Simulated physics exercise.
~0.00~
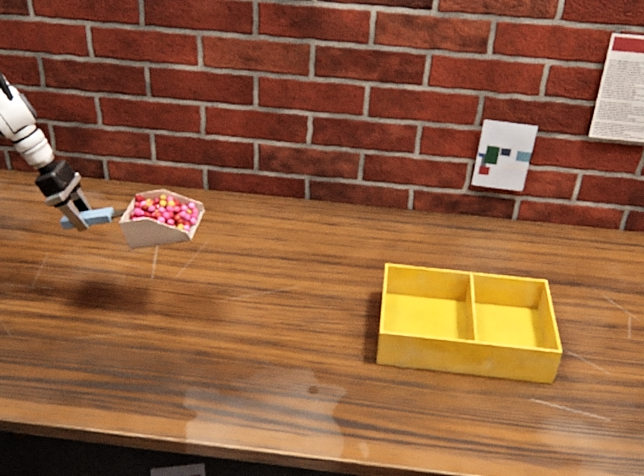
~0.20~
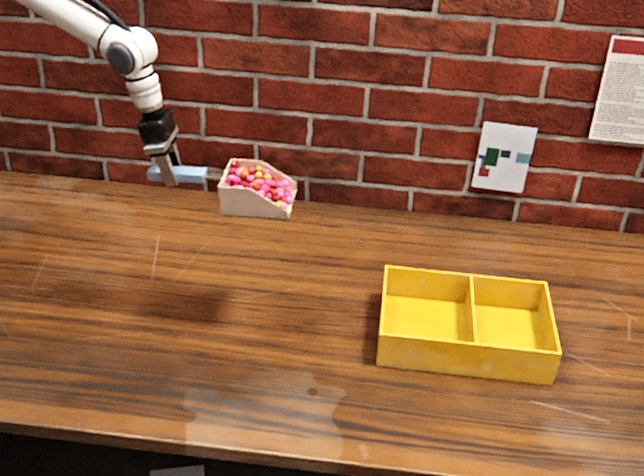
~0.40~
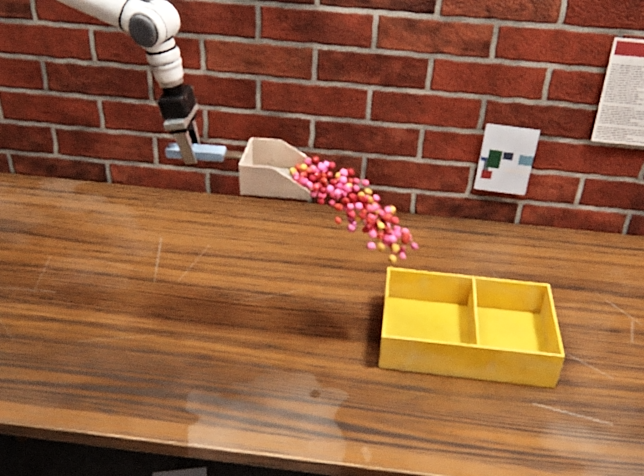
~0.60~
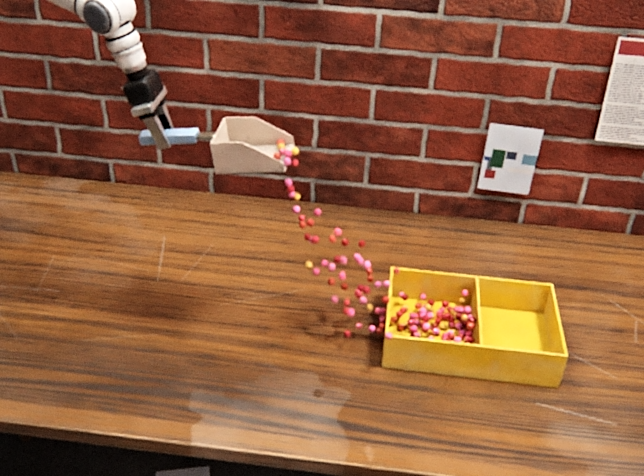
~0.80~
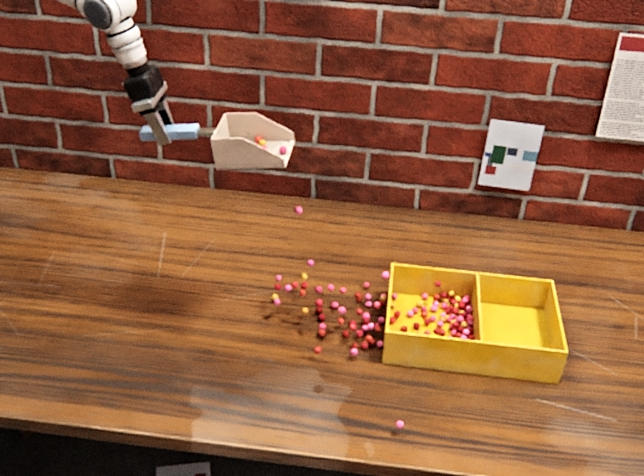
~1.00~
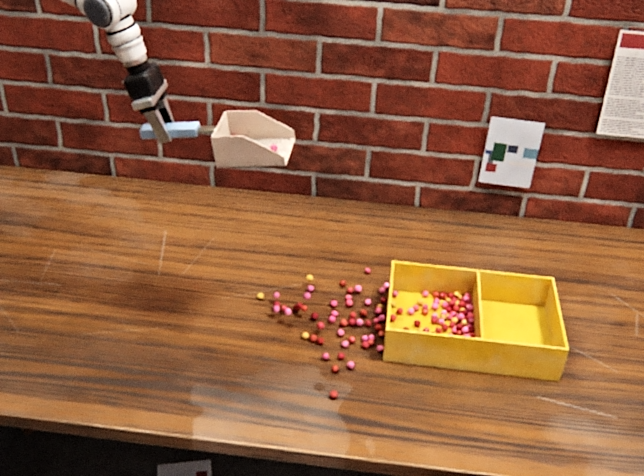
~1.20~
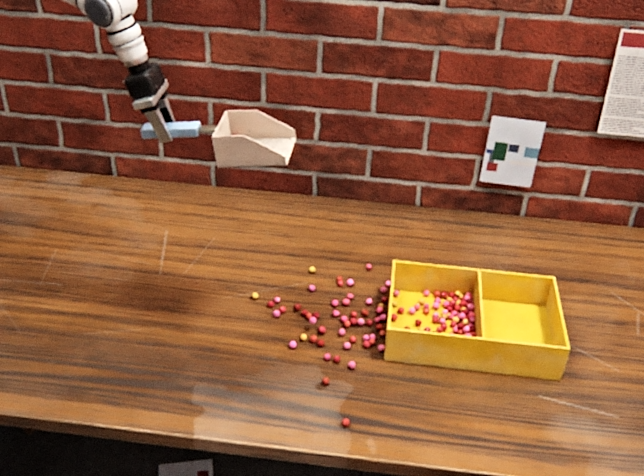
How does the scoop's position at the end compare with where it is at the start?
At the end the scoop is farther to the right and higher above the table than it is at the start.
